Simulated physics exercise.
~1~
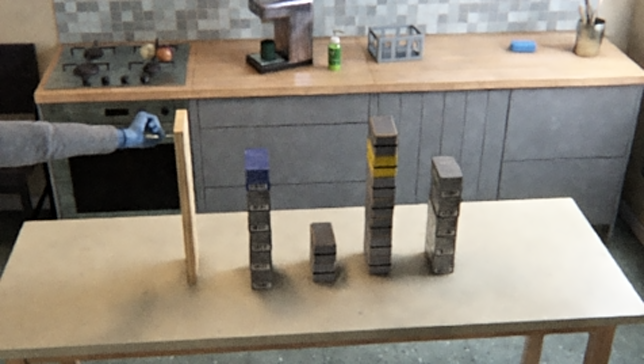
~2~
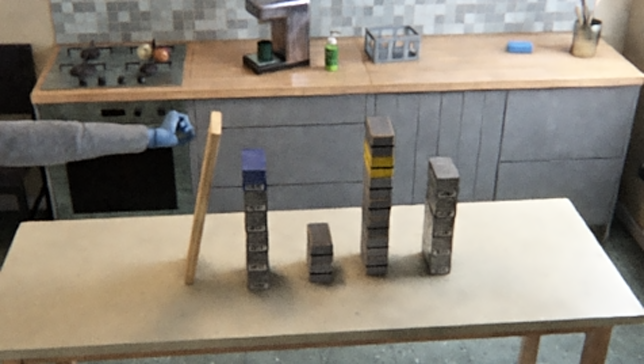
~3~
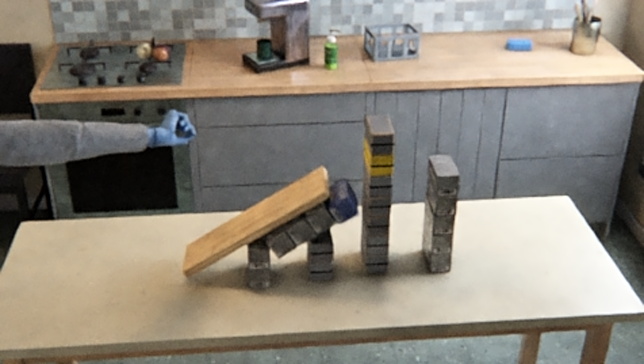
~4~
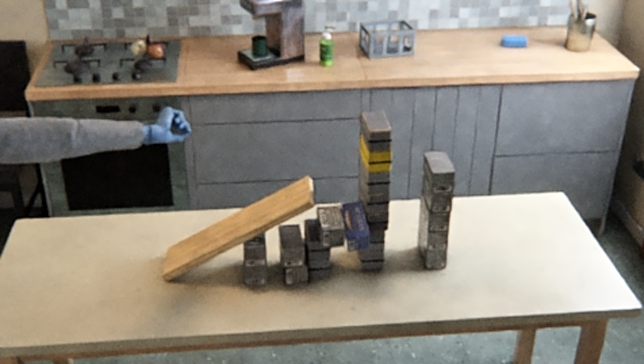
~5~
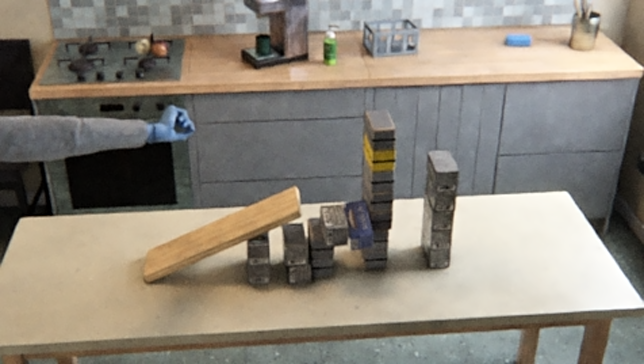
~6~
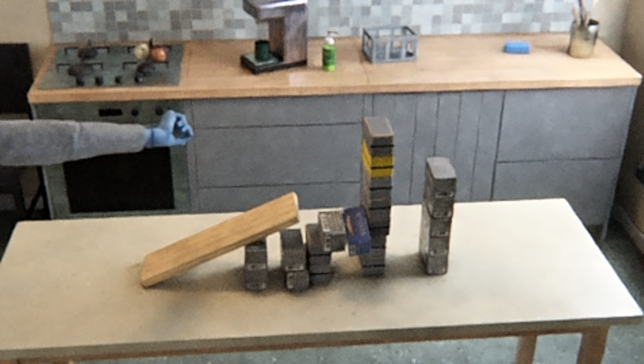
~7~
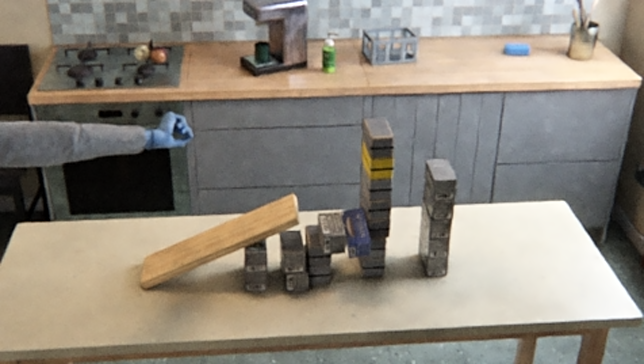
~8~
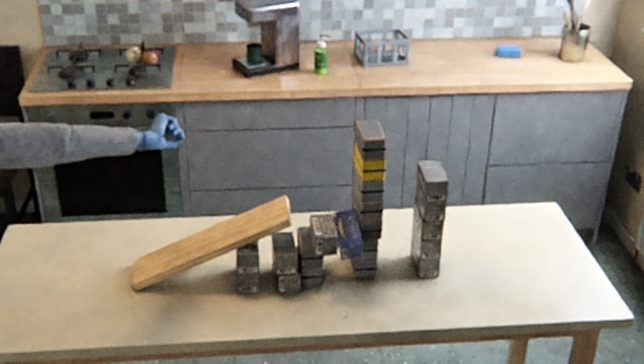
At the start, a gloved hand holds a wooden board upright at the left end of a table, beside four uneven columns of dark packets. The hand tips the board to the right and lets go. The board falls against the first column, whose upper part, topped by a blue packet, topples over the short column beside it. The blue packet comes to rest on its side against the tall column with the yellow packet, while the board slides back a little to the left. It ends leaning on the low piles, with the two columns on the right still standing.
